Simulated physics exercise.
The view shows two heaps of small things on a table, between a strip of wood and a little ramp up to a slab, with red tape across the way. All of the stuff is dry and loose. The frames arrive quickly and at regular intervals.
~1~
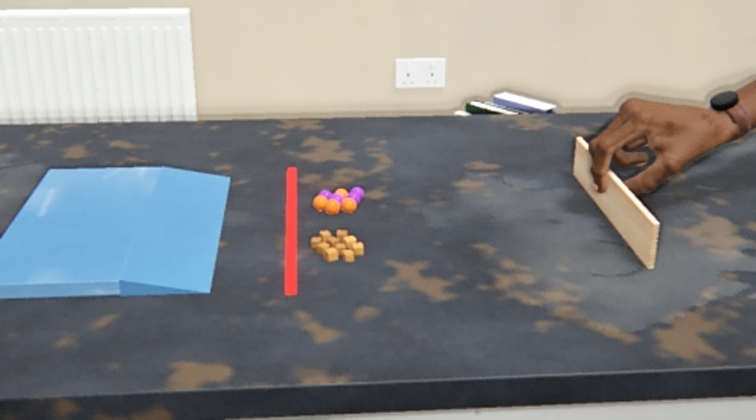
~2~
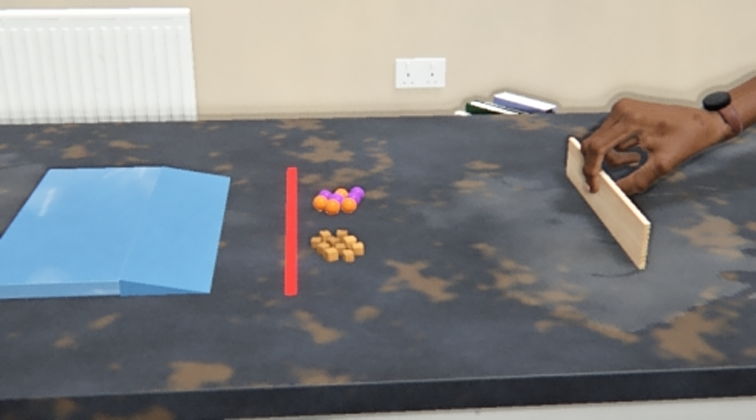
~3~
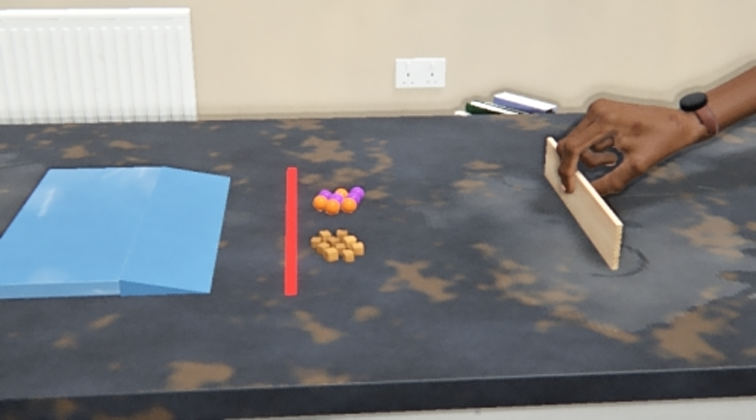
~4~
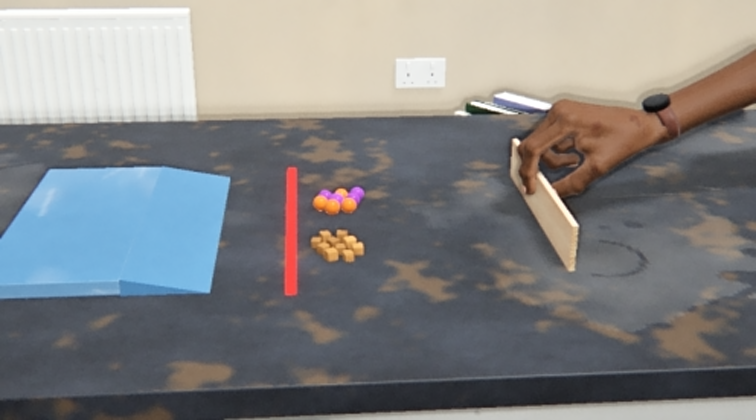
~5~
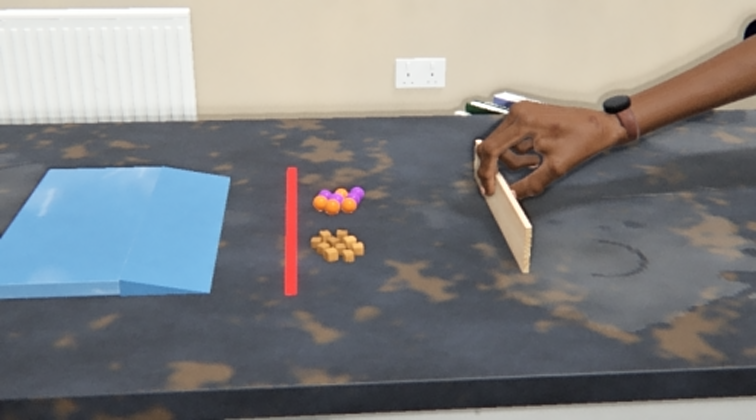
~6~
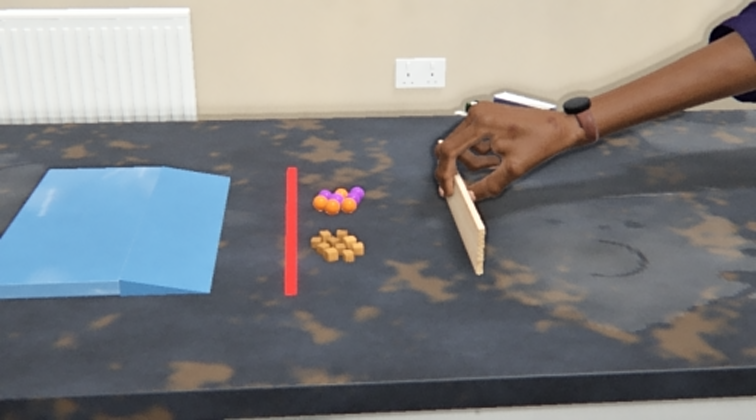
A dark-skinned hand wearing a black watch slides an upright pale wooden strip steadily leftward across a dark, brown-mottled tabletop, seen from slightly above by a still camera. Left of it sit a back cluster of orange and purple balls and a front cluster of brown cubes, beside red tape and a glossy blue ramp. The strip covers a wide stretch of table, nearing the clusters, which stay still, as more forearm enters from the right.
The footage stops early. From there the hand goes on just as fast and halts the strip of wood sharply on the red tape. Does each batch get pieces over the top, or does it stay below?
In order: The front batch will fail to get any pieces up. The back batch will succeed in part at least.
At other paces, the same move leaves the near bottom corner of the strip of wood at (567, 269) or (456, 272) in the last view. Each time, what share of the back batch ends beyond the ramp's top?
Lab note: Share about 0 per cent at the first pace, 100 per cent at the second.
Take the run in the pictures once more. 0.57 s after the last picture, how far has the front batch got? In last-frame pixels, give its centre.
Close to pixel (216, 247).
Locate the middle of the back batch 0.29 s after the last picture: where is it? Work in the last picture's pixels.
(217, 205), roughly.
Then, 0.14 s after the last picture, strip of wood still moving, near (358, 182); front batch all short of the ramp; back batch all short of the ramp.
Then, 0.29 s after the last picture, strip of wood stopped at the red tape; front batch all short of the ramp; back batch about two thirds on the ramp, about a third short of the ramp.
Then, 0.57 s after the last picture, strip of wood stopped at the red tape; front batch about a third on the ramp, about two thirds short of the ramp; back batch all past the top.
By the end, strip of wood stopped at the red tape; front batch none past the top, about a third on the ramp, about two thirds short of the ramp; back batch all past the top.
